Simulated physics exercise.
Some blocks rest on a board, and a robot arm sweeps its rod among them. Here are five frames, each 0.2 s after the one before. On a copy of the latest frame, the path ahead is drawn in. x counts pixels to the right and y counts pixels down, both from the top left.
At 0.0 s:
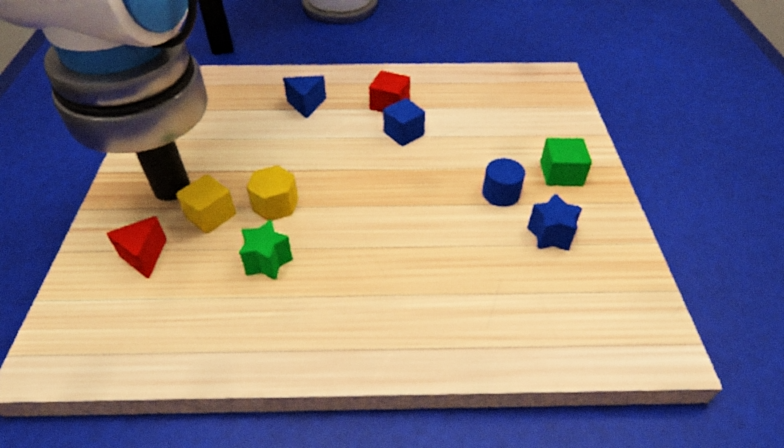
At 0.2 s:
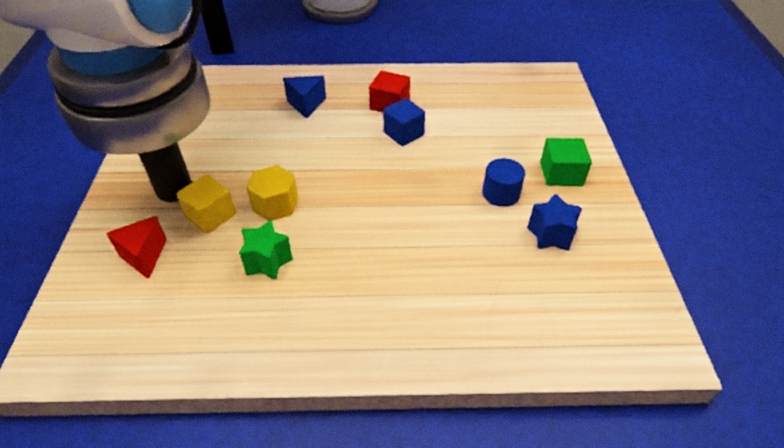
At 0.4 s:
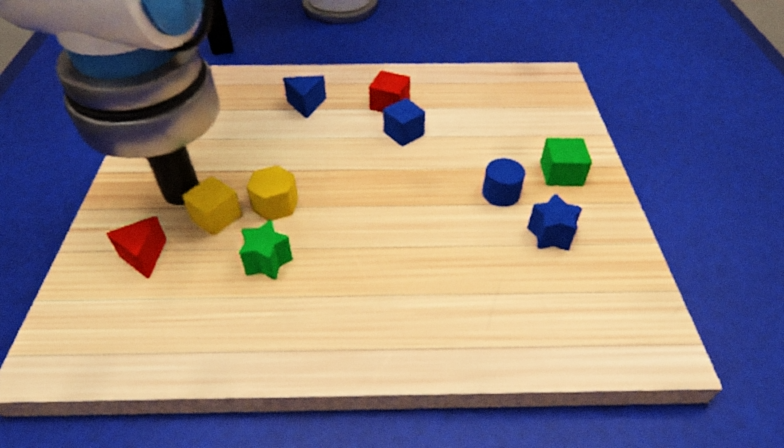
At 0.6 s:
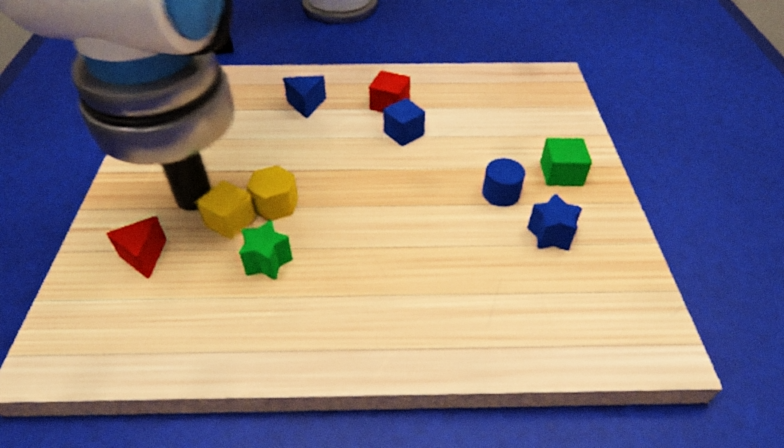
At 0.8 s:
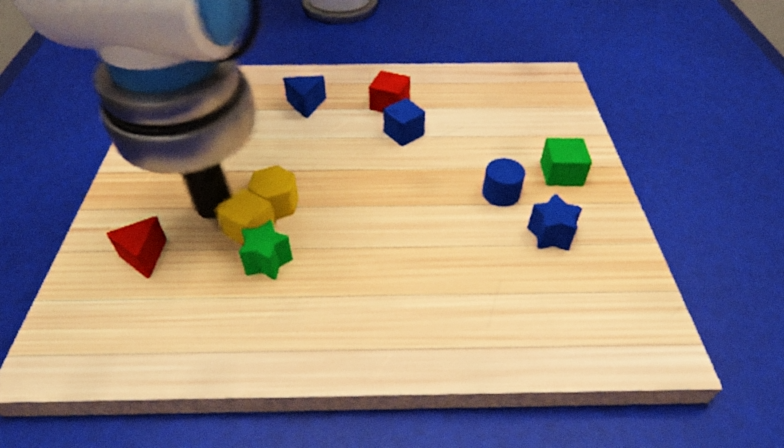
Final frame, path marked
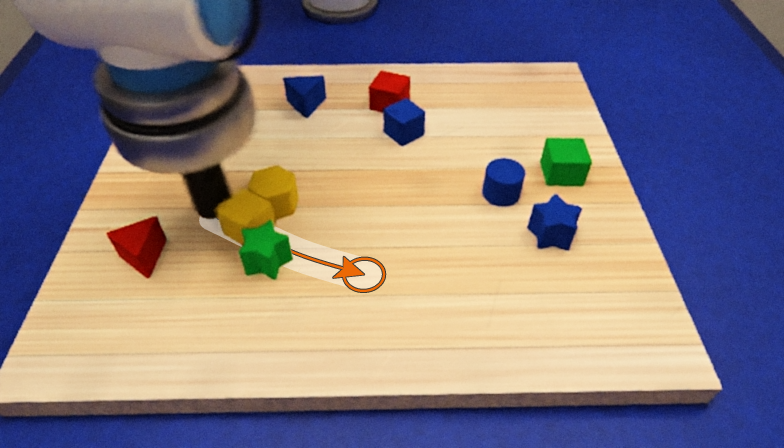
The clip shows colored blocks scattered on a wooden board as a robot arm's dark rod moves right and slightly toward the viewer, pushing a yellow block a short way into the gap beside the yellow hexagon and green star.
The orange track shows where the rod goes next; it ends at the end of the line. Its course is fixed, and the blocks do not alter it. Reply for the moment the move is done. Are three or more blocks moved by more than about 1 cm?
Short answer: No.
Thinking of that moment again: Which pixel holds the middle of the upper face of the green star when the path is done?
When the path ends, it will be at (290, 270).
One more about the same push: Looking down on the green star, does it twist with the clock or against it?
From above, it turns clockwise.
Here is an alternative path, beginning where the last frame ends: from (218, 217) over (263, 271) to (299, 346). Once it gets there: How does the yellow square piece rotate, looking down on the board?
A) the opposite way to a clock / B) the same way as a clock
A: The opposite way to a clock.
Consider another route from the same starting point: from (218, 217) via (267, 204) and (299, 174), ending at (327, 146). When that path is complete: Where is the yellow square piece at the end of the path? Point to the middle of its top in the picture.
It will likely be found at (269, 211).
The drawn path runs from (218, 217) through (285, 249) to (364, 274).
What follows on the original path. One third of the way, rod (259, 227); yellow square piece (294, 222), turned 20° anticlockwise; green star (276, 254), turned 40° clockwise.
Two thirds of the way, rod (308, 247); yellow square piece (349, 235), turned 45° anticlockwise; green star (288, 269), turned 100° clockwise.
At the end, rod (363, 263); yellow square piece (404, 241), turned 65° anticlockwise; green star (290, 270), turned 110° clockwise; yellow hexagonal block not moved.
